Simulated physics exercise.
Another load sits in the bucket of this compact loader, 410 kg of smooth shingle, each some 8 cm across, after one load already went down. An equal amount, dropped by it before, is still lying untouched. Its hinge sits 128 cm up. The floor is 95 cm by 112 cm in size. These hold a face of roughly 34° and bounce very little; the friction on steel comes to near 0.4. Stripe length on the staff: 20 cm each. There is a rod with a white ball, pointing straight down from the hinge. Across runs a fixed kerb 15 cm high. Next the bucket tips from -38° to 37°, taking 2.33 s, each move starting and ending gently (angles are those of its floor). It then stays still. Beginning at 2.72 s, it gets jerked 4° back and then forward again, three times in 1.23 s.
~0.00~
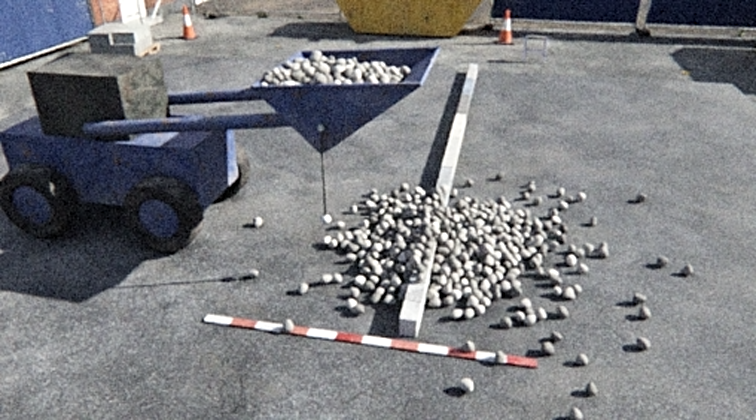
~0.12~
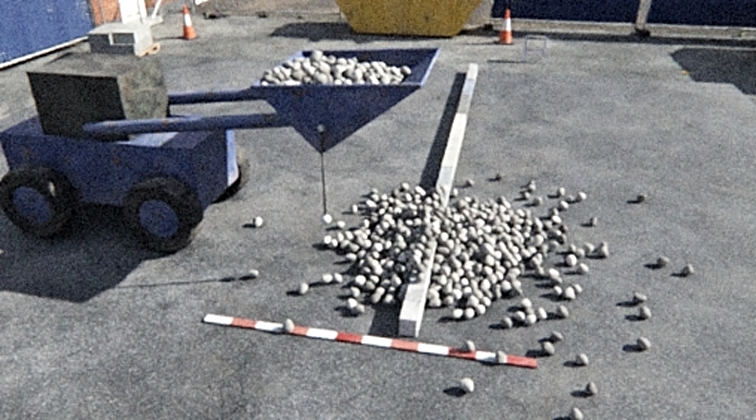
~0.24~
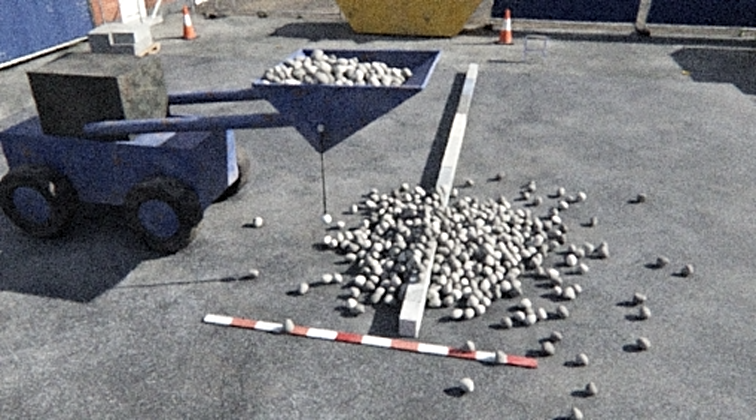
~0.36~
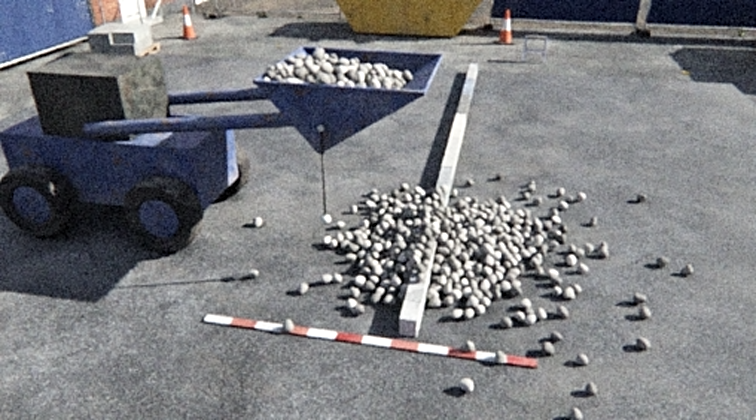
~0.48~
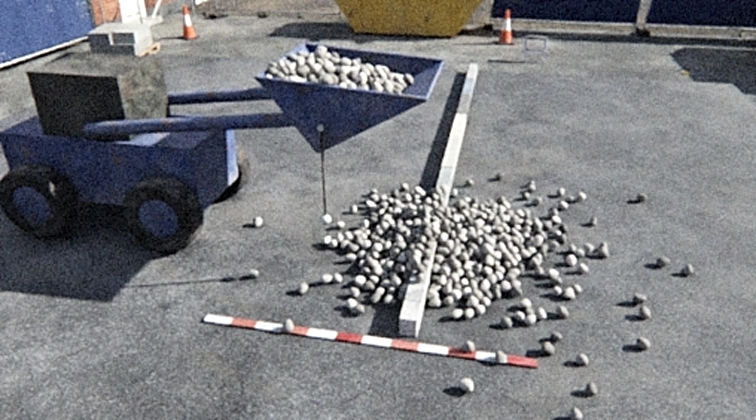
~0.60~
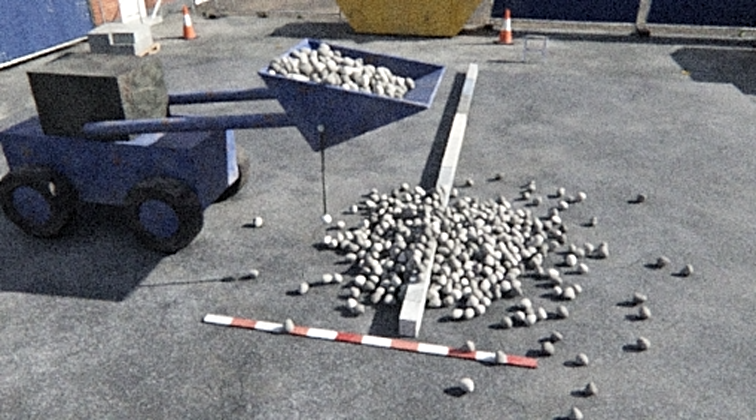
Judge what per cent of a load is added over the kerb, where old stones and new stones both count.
The amount added is about 88 per cent of a load.
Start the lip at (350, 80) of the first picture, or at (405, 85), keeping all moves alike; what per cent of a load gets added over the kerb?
Near 10 per cent from the first place, 65 from the second.
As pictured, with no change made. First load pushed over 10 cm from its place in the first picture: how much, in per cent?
I'd say roughly 25 per cent of them.
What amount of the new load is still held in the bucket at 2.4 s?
About 10 per cent.
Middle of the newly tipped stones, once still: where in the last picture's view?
Their middle rests near (474, 237).
After 1.8 s the floor is at 25°; in per cent of one load, 90 in the bucket, 53 on this side of the kerb, 56 over the kerb; the foremost stones are at (640, 268).
After 2.4 s the floor is at 37°; in per cent of one load, 12 in the bucket, 71 on this side of the kerb, 116 over the kerb; the foremost stones are at (640, 268).
After 4.4 s the floor is at 37°; in per cent of one load, 0 in the bucket, 57 on this side of the kerb, 142 over the kerb; the foremost stones are at (643, 266).
After 7.1 s the floor is at 37°; in per cent of one load, 0 in the bucket, 57 on this side of the kerb, 142 over the kerb; the foremost stones are at (643, 266). Net gain over the kerb, 88.
